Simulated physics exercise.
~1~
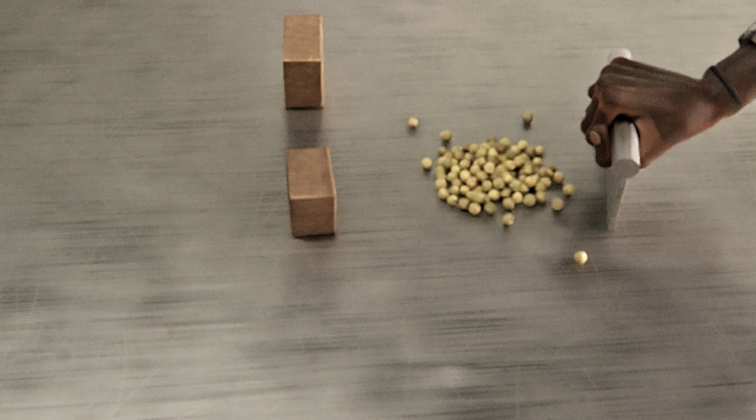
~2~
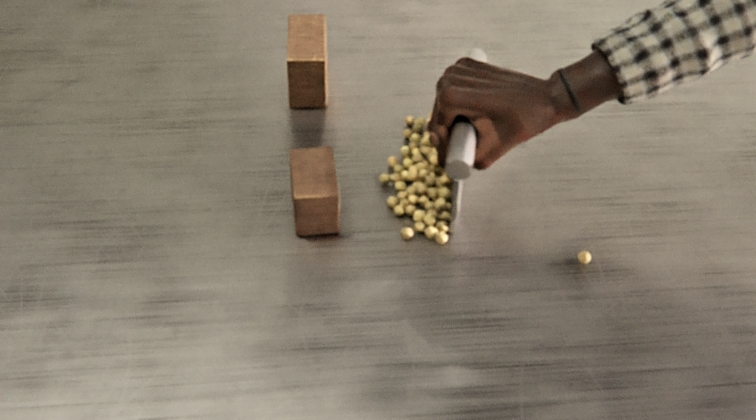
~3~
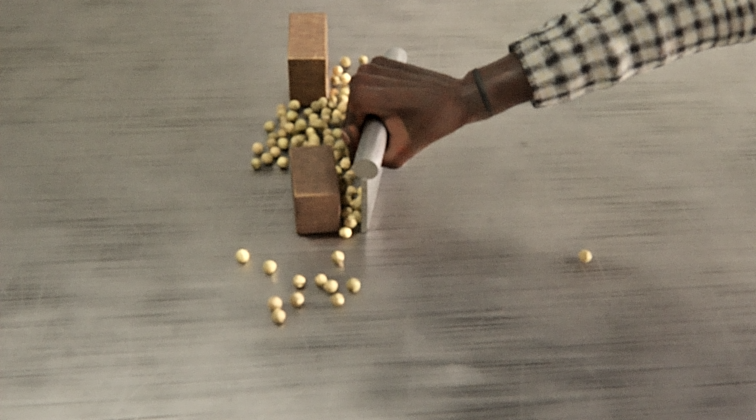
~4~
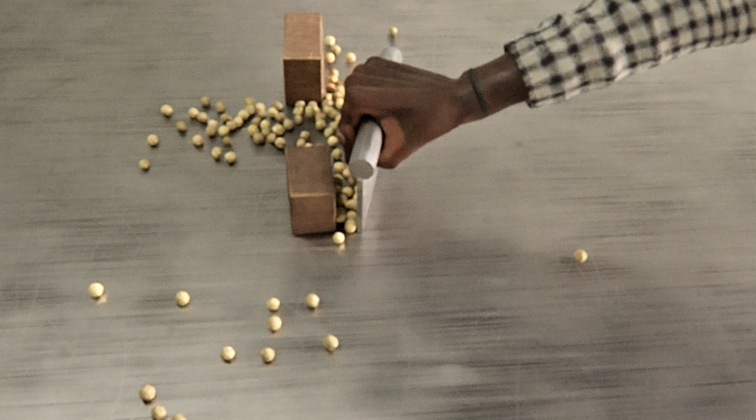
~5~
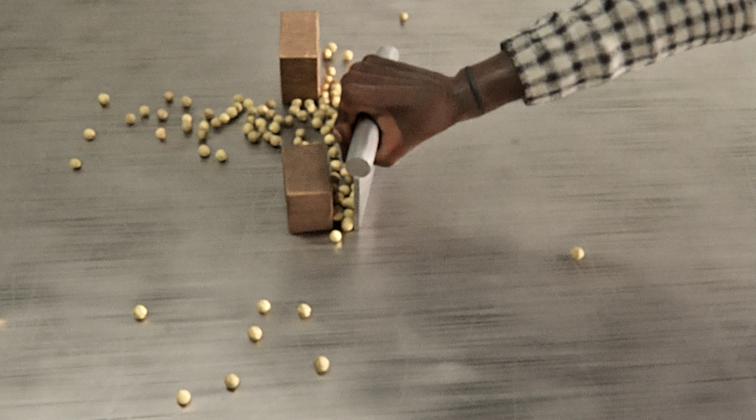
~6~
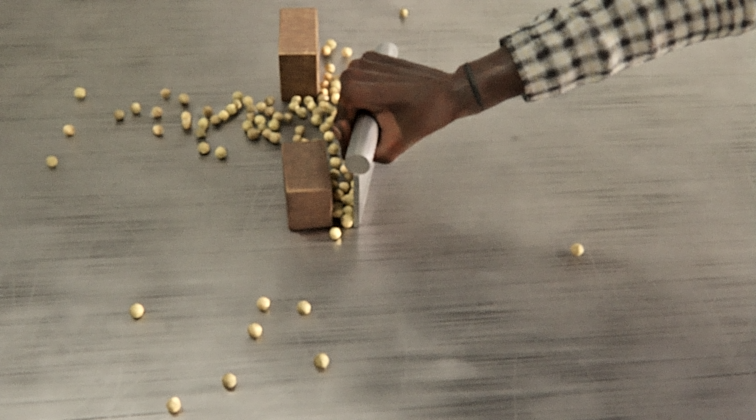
Pale round nuts being swept left by a hand-held scraper against two wooden blocks, some spilling through the gap, many staying held.
